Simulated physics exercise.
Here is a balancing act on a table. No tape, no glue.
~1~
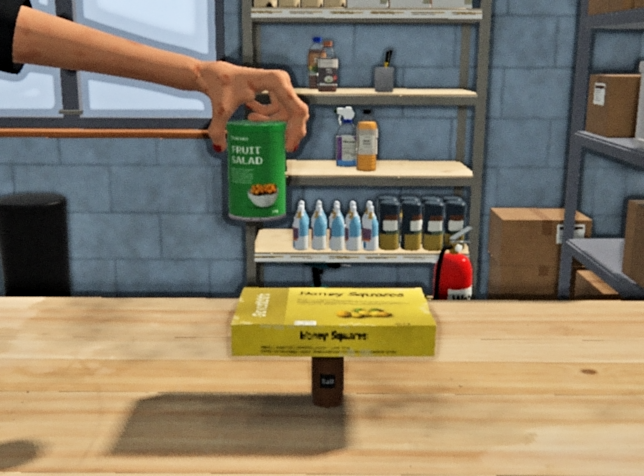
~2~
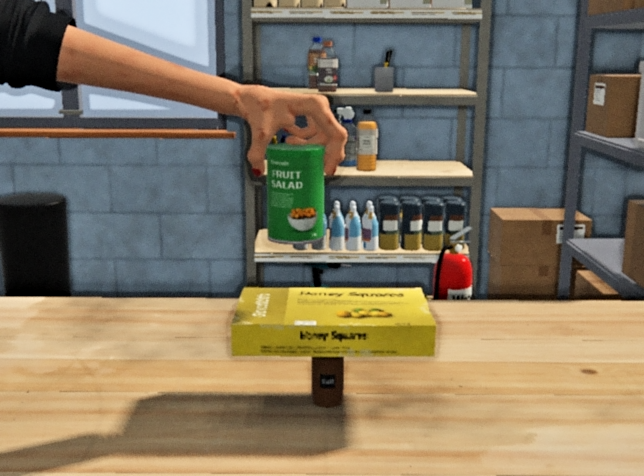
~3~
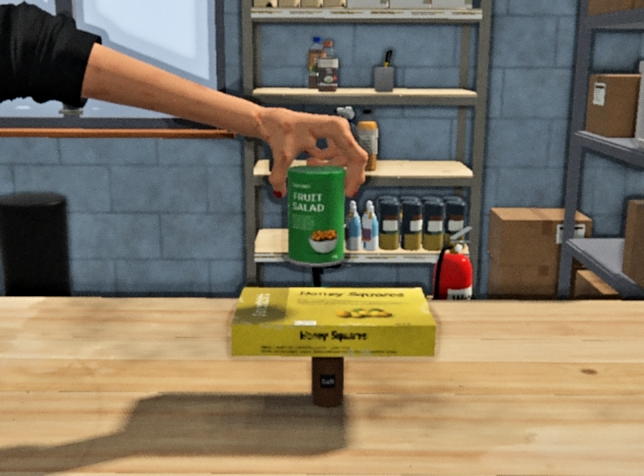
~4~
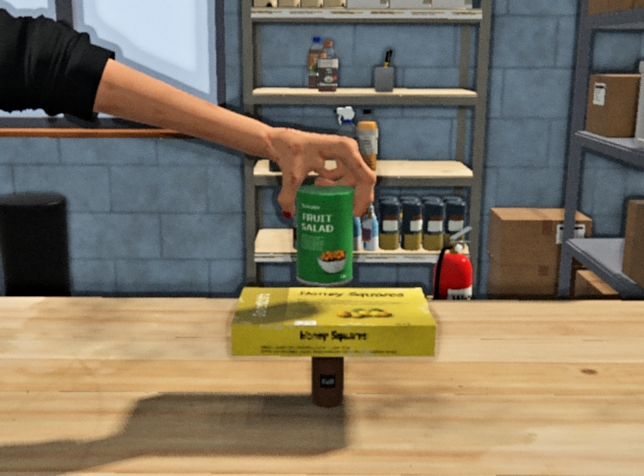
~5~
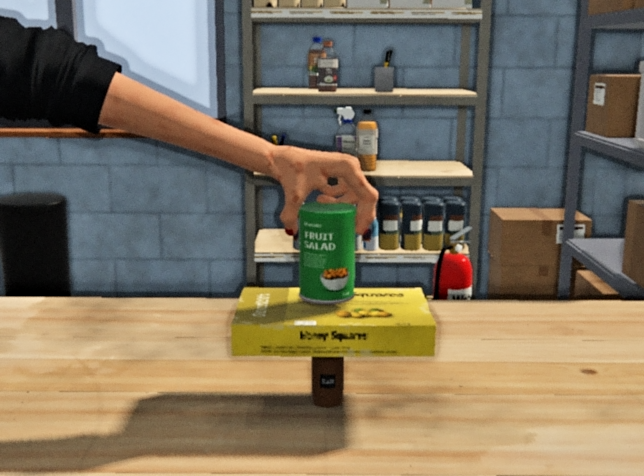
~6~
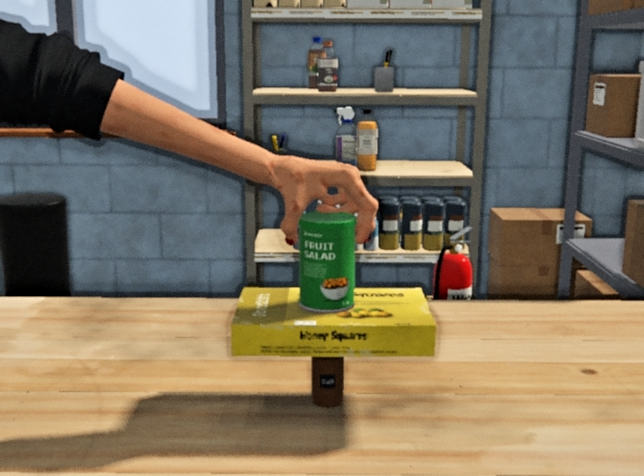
In this clip, a hand holding a green fruit salad tin moves it rightward and down over a yellow packet balanced on a small dark object on a wooden table, then sets the tin on the packet, still gripping it.
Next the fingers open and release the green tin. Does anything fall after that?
As it turns out, it holds.
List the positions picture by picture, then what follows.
Still above its spot; green tin (257, 170); yellow packet (333, 320), in the first frame.
Still above its spot; green tin (295, 193); yellow packet (333, 320), in the second frame.
Still above its spot; green tin (316, 215); yellow packet (333, 320), in the third frame.
Still above its spot; green tin (325, 235); yellow packet (333, 320), in the fourth frame.
Still above its spot; green tin (327, 252); yellow packet (333, 320), in the fifth frame.
In place under the hand; green tin (327, 262); yellow packet (333, 320), in the sixth frame.
Then, 0.30 s past the last view, nothing moves.
Then, 0.70 s past the last view, green tin resting near (327, 262).
Finally, all 3 still in place. Final places as the last picture's camera would see them, green tin near (327, 262). The stack stays up.
